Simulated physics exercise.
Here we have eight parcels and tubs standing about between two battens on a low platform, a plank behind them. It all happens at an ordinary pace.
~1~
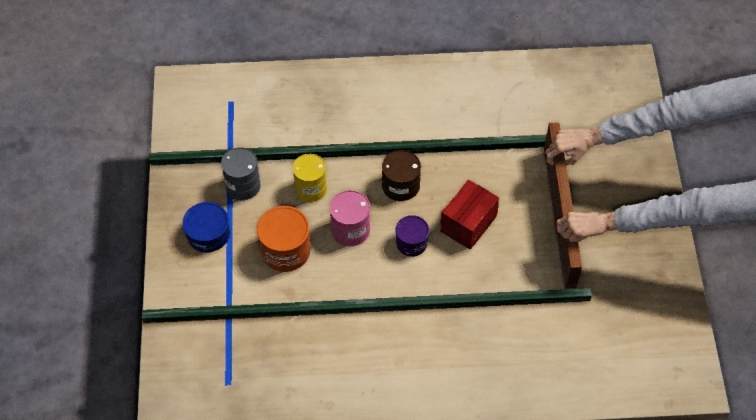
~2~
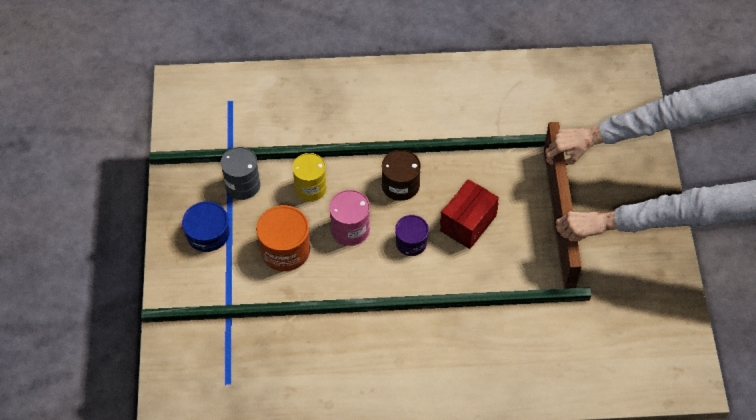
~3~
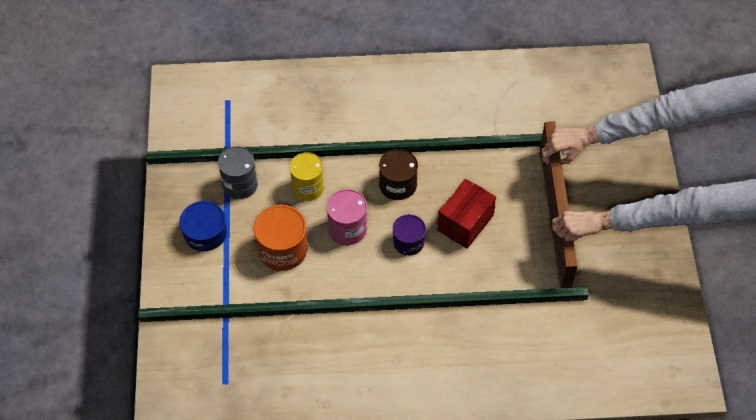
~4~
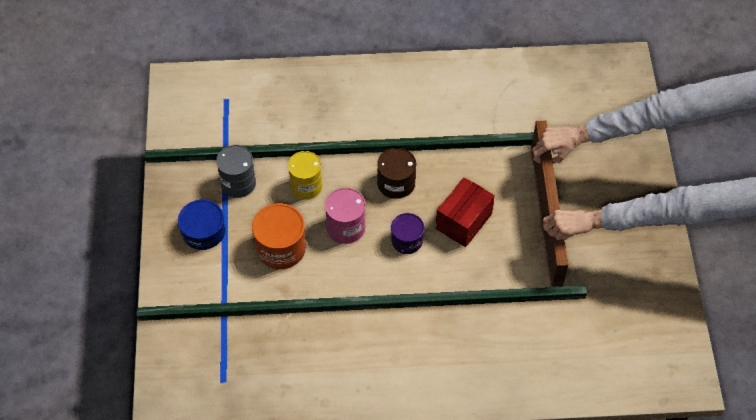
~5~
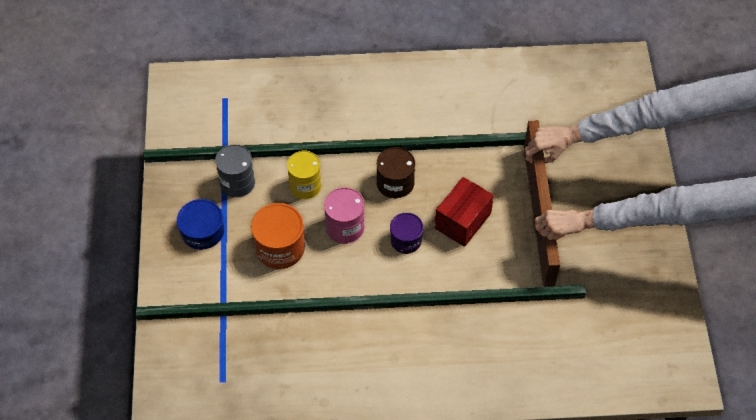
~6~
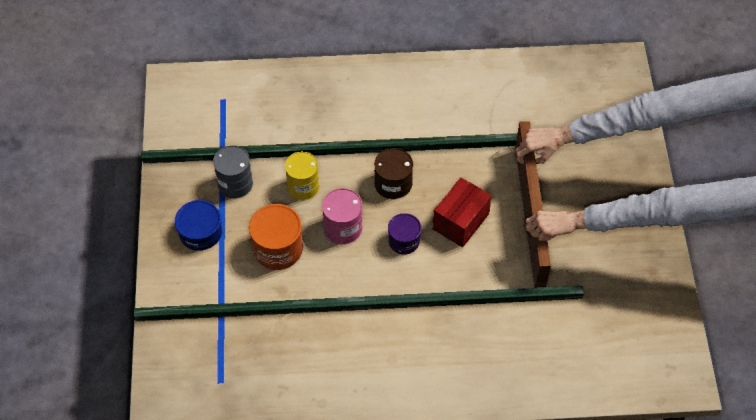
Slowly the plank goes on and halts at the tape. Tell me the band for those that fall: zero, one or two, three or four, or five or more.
Outcome: The number that fall off is one or two.
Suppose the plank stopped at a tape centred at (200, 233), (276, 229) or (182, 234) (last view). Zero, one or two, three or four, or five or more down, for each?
For each place: Three to four; no fall at all; at least five.
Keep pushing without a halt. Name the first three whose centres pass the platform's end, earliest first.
They are the blue pail, the grey canister, the pink canister.
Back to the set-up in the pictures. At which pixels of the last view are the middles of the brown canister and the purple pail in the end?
The brown canister at (202, 175), the purple pail at (205, 255).
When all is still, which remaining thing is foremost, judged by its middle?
Foremost is the pink canister.
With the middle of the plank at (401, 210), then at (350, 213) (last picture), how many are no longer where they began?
4 and 6.
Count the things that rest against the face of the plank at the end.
The number is 3.
Early on, none off yet; blue pail at rest near (199, 226); grey canister at rest near (234, 172); orange pail at rest near (277, 238).
A while later, none off yet; blue pail at rest near (199, 226); grey canister at rest near (234, 172); orange pail travelled about its own width near (241, 252).
Finally, the number that fall off is one or two; lost, grey canister and blue pail.
